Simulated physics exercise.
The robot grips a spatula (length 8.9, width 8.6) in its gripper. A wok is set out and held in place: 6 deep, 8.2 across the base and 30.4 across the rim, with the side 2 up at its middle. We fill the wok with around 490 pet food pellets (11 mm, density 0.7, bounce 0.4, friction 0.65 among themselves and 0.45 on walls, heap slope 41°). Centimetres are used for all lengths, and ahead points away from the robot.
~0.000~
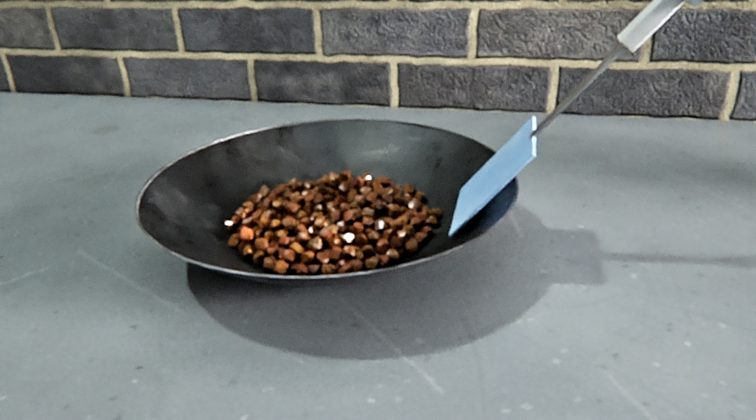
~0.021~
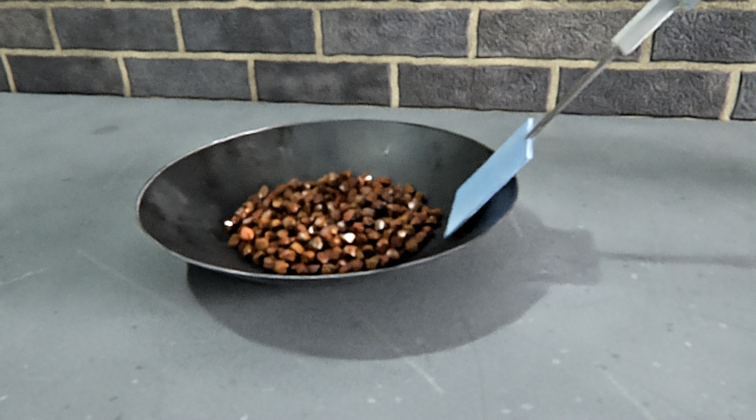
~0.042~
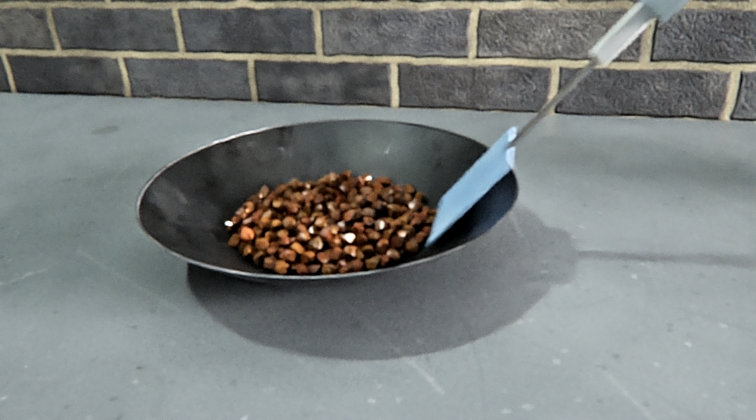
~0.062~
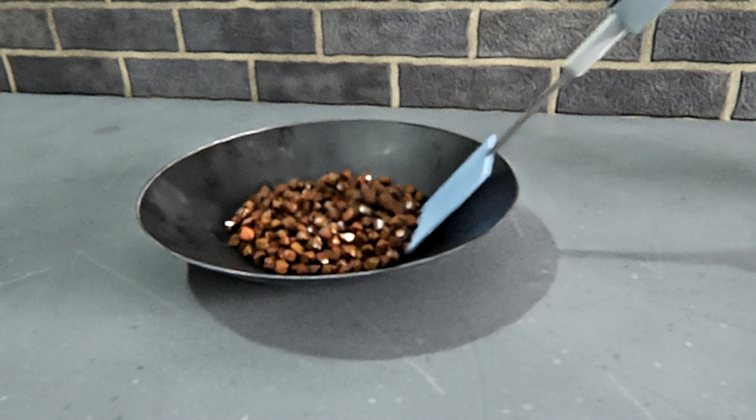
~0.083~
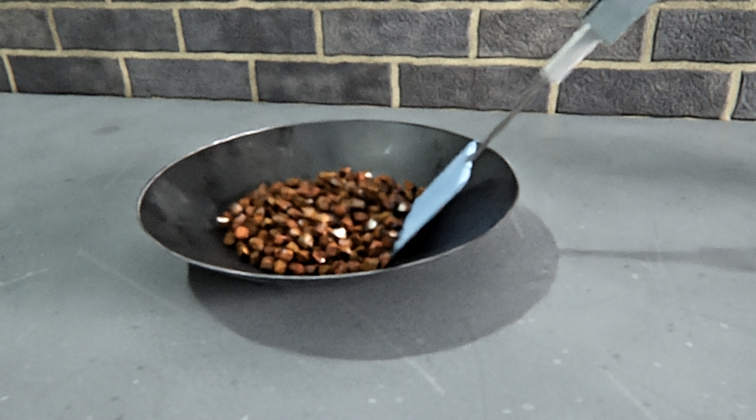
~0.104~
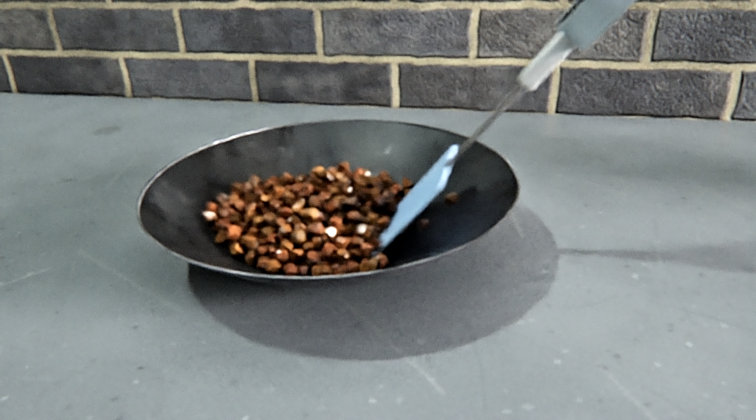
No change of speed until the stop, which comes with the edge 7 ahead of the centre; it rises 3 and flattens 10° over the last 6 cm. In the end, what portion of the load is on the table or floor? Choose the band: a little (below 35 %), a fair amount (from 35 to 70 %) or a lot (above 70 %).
It is a little, below 35 %.
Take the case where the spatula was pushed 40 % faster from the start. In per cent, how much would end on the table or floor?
In that case some 30 per cent.
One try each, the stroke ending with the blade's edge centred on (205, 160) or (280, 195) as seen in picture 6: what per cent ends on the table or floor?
First try about 45 percent, second about 0 percent.
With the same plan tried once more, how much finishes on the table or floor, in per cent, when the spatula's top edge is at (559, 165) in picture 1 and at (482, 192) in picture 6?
0 %.
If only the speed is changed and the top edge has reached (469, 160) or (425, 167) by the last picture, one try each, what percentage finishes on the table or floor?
I'd estimate close to 0 and 15 in a hundred.
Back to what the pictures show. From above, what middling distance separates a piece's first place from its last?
Roughly 7 cm.
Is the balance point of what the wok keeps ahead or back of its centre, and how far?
It sits near 6.5 centimetres ahead of centre.
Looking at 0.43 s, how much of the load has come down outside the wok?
It comes to some 5 in a hundred.
After 0.16 s, sloping 51°, highest piece 7 above the table; 487 in the wok.
After 0.21 s, sloping 47°, highest piece 9 above the table; 486 in the wok, 1 on the blade or in flight.
After 0.43 s, sloping 41°, highest piece 8 above the table; 450 in the wok, 28 on the table or floor, 9 on the blade or in flight.
After 1.48 s, sloping 41°, highest piece 7 above the table; 447 in the wok, 40 on the table or floor.
In the end, 447 in the wok, 40 on the table or floor. That is 8 % on the table or floor.
